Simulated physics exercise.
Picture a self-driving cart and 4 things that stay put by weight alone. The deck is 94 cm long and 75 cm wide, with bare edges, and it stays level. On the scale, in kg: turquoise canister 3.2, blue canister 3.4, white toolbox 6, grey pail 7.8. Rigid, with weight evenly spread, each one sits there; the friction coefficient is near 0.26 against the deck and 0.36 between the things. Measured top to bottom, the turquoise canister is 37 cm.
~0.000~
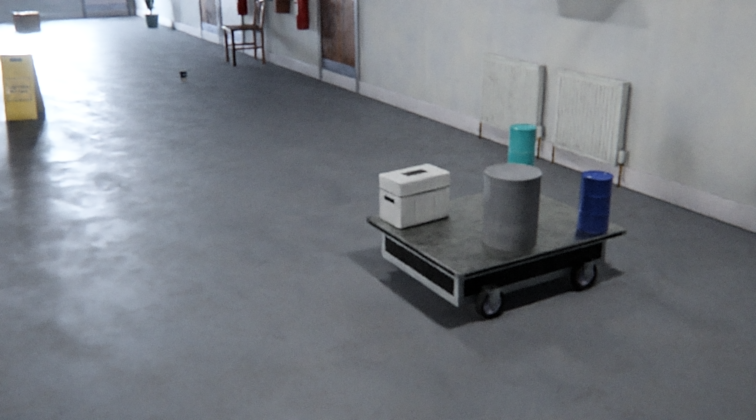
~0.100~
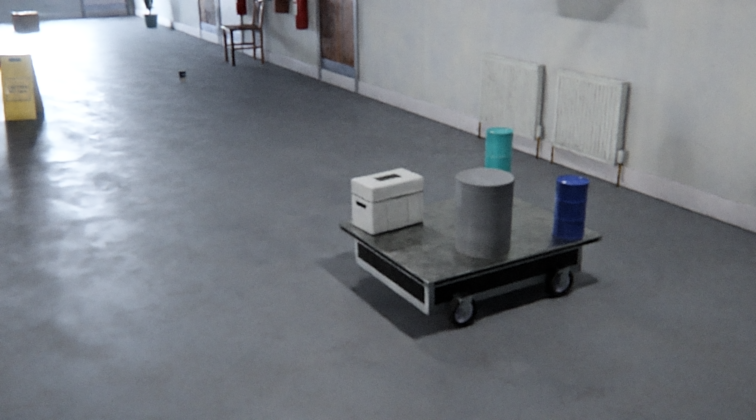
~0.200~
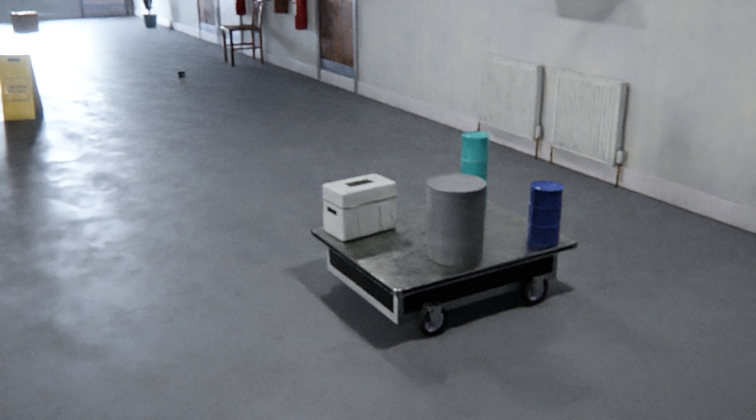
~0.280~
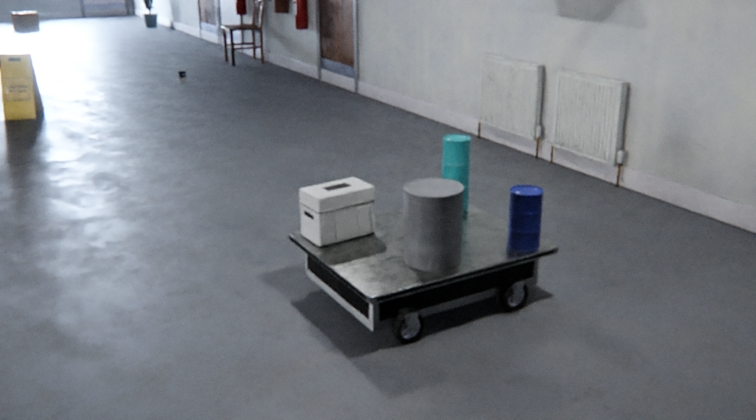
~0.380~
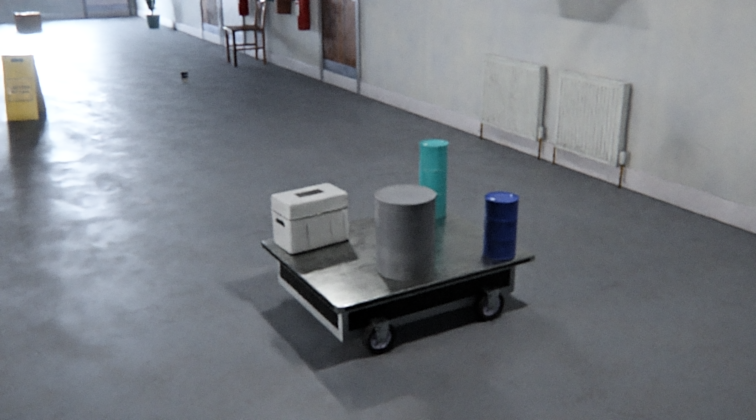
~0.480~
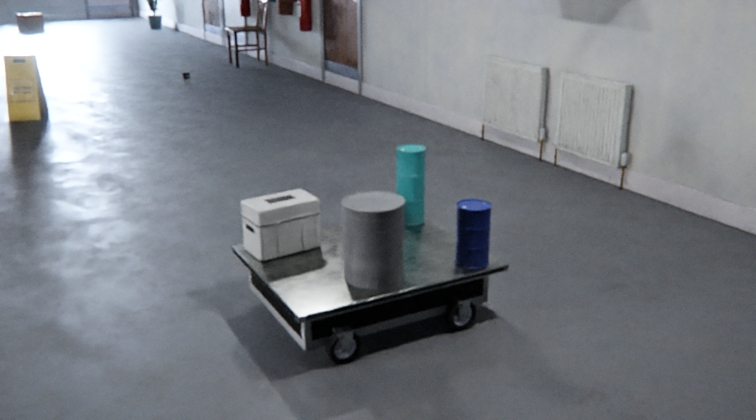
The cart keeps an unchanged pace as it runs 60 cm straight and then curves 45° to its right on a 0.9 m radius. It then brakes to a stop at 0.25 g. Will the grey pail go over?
Yes.
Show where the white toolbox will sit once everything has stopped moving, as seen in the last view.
Its middle comes to rest around (16, 209).
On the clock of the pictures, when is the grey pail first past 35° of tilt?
Answer: Near 1.2 s.
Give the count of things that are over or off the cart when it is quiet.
The number is 2.
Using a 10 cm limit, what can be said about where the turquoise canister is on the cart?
The turquoise canister stays put.
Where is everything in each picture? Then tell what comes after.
In the first frame, 0 cm covered; grey pail (511, 207).
In the second frame, 15 cm covered; white toolbox (388, 201).
In the third frame, 30 cm covered; blue canister (545, 213); white toolbox (360, 207).
In the fourth frame, 42 cm covered; turquoise canister (456, 173); blue canister (525, 218).
In the fifth frame, 57 cm covered; white toolbox (310, 218); turquoise canister (433, 179).
In the sixth frame, 72 cm covered; grey pail (374, 239); blue canister (473, 233).
After 0.78 s, 117 cm covered, turned 27°; grey pail moved 12 cm near (241, 251); white toolbox moved 20 cm; blue canister moved 2 cm.
After 1.18 s, 176 cm covered, turned 45°; blue canister and grey pail now off the cart; white toolbox moved 30 cm; turquoise canister moved 2 cm.
After 1.48 s, 202 cm covered, turned 45°; white toolbox moved 30 cm; turquoise canister moved 2 cm.
In the end (2.1 s), off the cart and tipped over, blue canister and grey pail; not toppled but over 10 cm from the start, white toolbox; the last one under 10 cm from the start.
